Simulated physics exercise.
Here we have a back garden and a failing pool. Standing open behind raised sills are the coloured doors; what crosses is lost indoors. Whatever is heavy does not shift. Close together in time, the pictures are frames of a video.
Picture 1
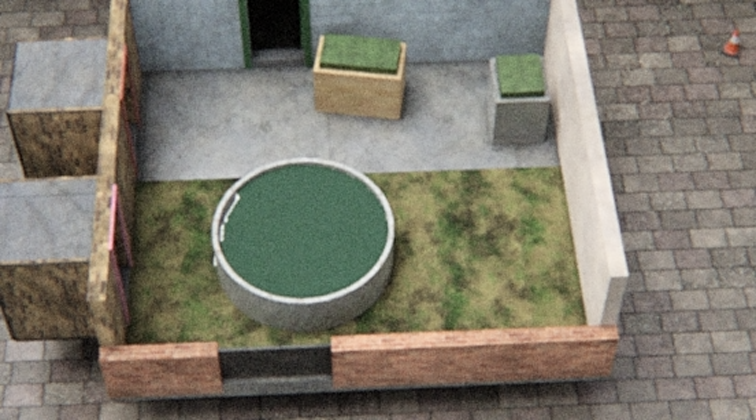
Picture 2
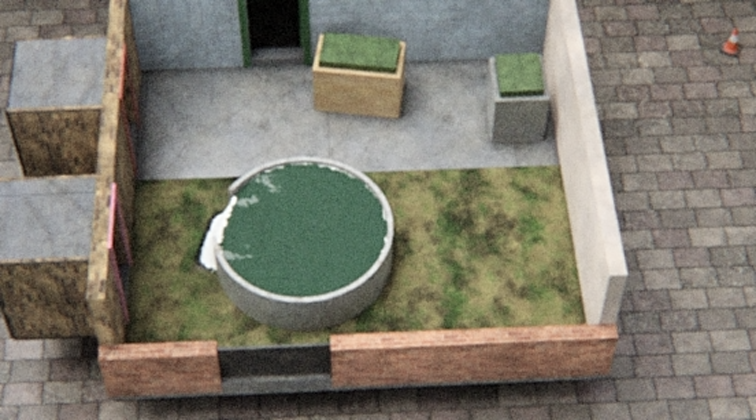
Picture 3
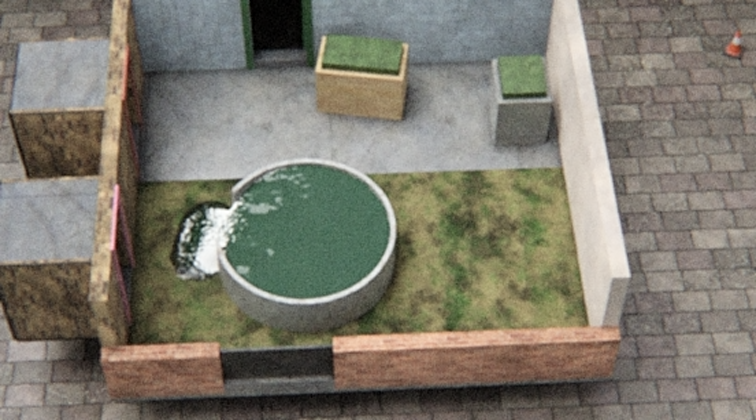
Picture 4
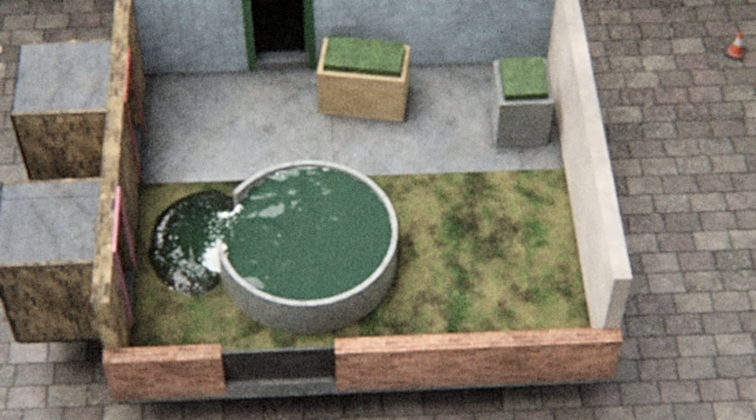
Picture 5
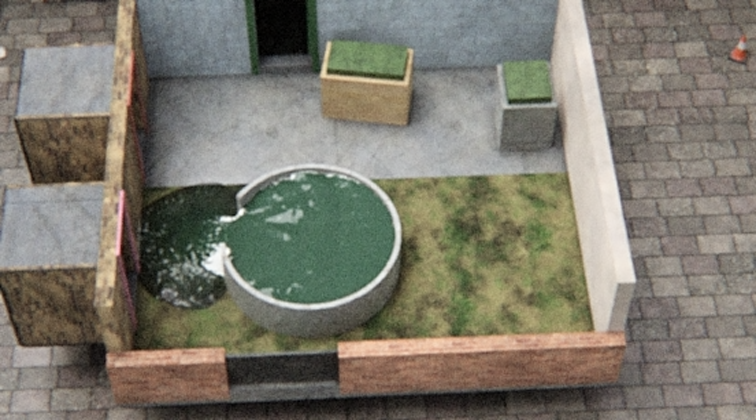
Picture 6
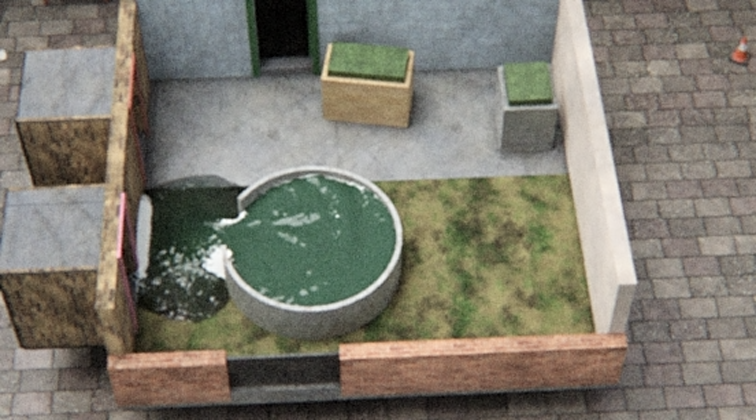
Walled back garden with a round pool, its left side breaking open and green water pouring out, spreading across the grass.
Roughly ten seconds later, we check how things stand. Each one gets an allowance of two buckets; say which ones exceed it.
In the end the pink door exceeds two buckets; the green door never exceeds two buckets; the red door never exceeds two buckets.
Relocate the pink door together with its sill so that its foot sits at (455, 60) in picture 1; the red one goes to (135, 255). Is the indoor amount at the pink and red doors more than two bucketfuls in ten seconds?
Note: Pink door lets in too little; red door lets too much through.
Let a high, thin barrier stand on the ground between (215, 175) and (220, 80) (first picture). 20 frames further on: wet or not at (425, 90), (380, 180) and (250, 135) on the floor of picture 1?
Taking the points in order - unwetted, unwetted, unwetted.
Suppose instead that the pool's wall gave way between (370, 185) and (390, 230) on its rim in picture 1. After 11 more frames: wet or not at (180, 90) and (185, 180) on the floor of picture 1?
Well, the first place would be still bare and the second one still bare.
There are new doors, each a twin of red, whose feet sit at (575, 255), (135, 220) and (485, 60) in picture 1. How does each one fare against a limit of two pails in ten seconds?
First ends up below, second ends up above, third ends up below.
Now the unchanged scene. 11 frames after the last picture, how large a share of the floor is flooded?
About 25 per cent.
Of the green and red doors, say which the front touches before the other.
The one in red.
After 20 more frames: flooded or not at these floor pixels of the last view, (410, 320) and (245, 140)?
Lab note, in the order given: Unwetted; wet through.
A moment on, water covers 15 % of the floor; the pink door under two buckets in, the green door not reached, the red door wet at the sill, nothing in.
Next, water covers 25 % of the floor; the pink door over two buckets in, the green door not reached, the red door wet at the sill, nothing in.
Then, water covers 45 % of the floor; the pink door far over two buckets in, the green door wet at the sill, nothing in, the red door wet at the sill, nothing in.
Later, water covers 65 % of the floor; the pink door far over two buckets in, the green door under two buckets in, the red door wet at the sill, nothing in.
In the end, water covers 95 % of the floor; the pink door far over two buckets in, the green door under two buckets in, the red door wet at the sill, nothing in.
